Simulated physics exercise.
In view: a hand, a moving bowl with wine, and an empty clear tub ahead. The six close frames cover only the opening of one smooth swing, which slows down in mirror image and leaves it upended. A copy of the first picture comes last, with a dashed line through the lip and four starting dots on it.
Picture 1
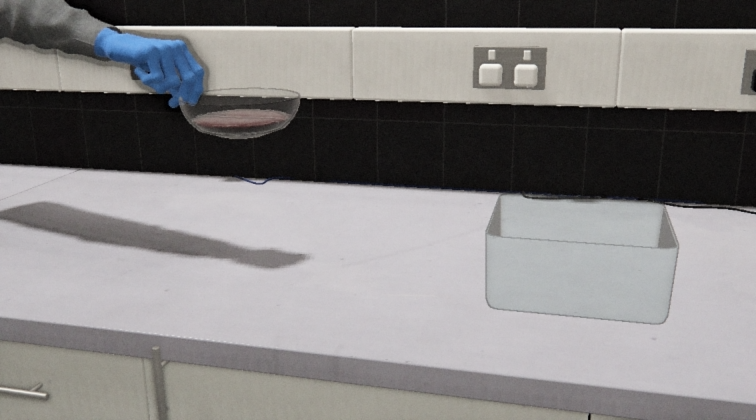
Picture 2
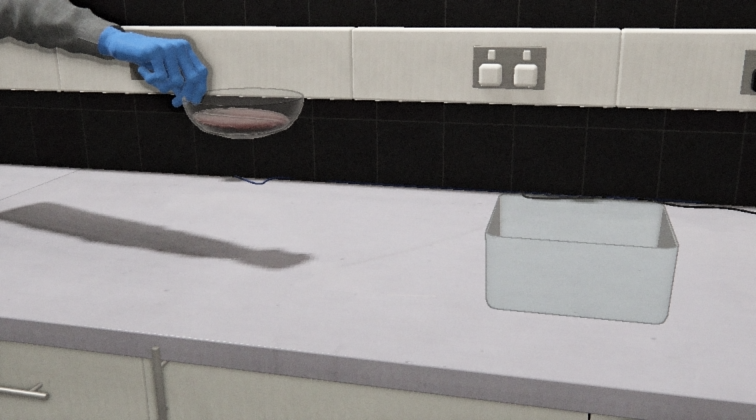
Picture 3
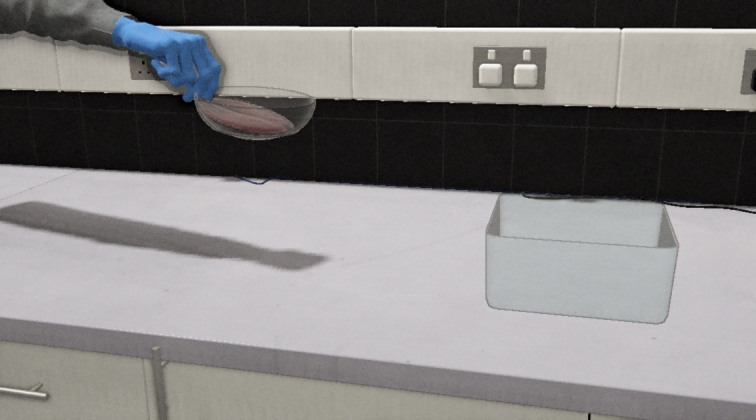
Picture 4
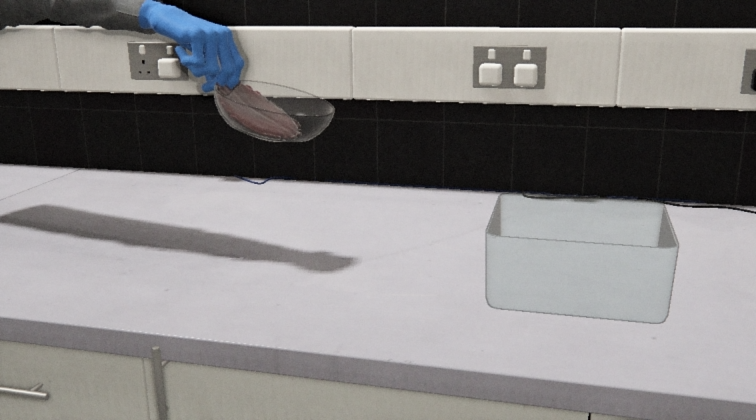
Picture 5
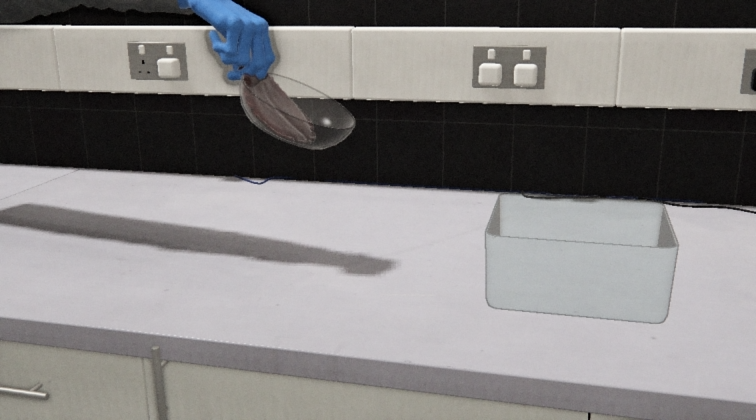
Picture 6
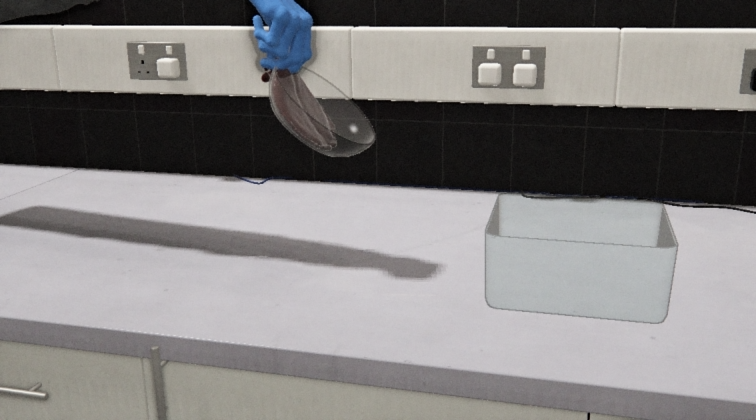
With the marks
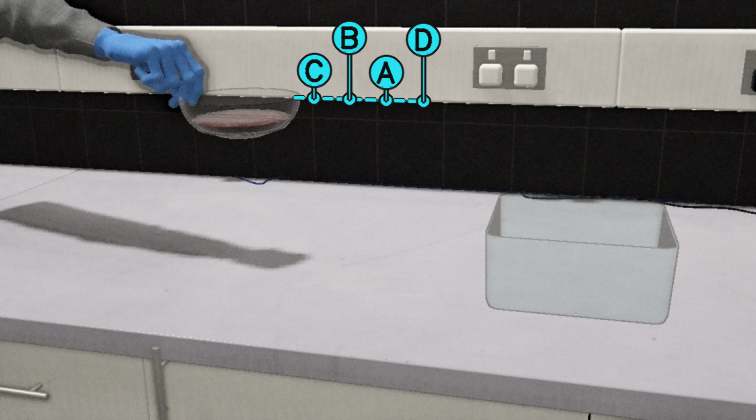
A blue-gloved hand moves a clear bowl of wine rightward above a counter, tilting it steeply.
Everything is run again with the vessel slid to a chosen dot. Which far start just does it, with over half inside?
Take B.
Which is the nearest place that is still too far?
Place C.
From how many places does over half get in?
Three.
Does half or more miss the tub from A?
No.
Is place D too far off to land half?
No.
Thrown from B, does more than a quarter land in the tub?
Yes, it does.
On the marked copy, A at (386, 100); B at (349, 99); C at (314, 98); D at (423, 101).
With A, about 88 % lands in the tub, 7 % falls short and 5 % goes beside or beyond.
With B, about 73 % lands in the tub, 21 % falls short and 6 % goes beside or beyond.
With C, about 29 % lands in the tub, 62 % falls short and 9 % goes beside or beyond.
With D, about 89 % lands in the tub, 4 % falls short and 6 % goes beside or beyond.
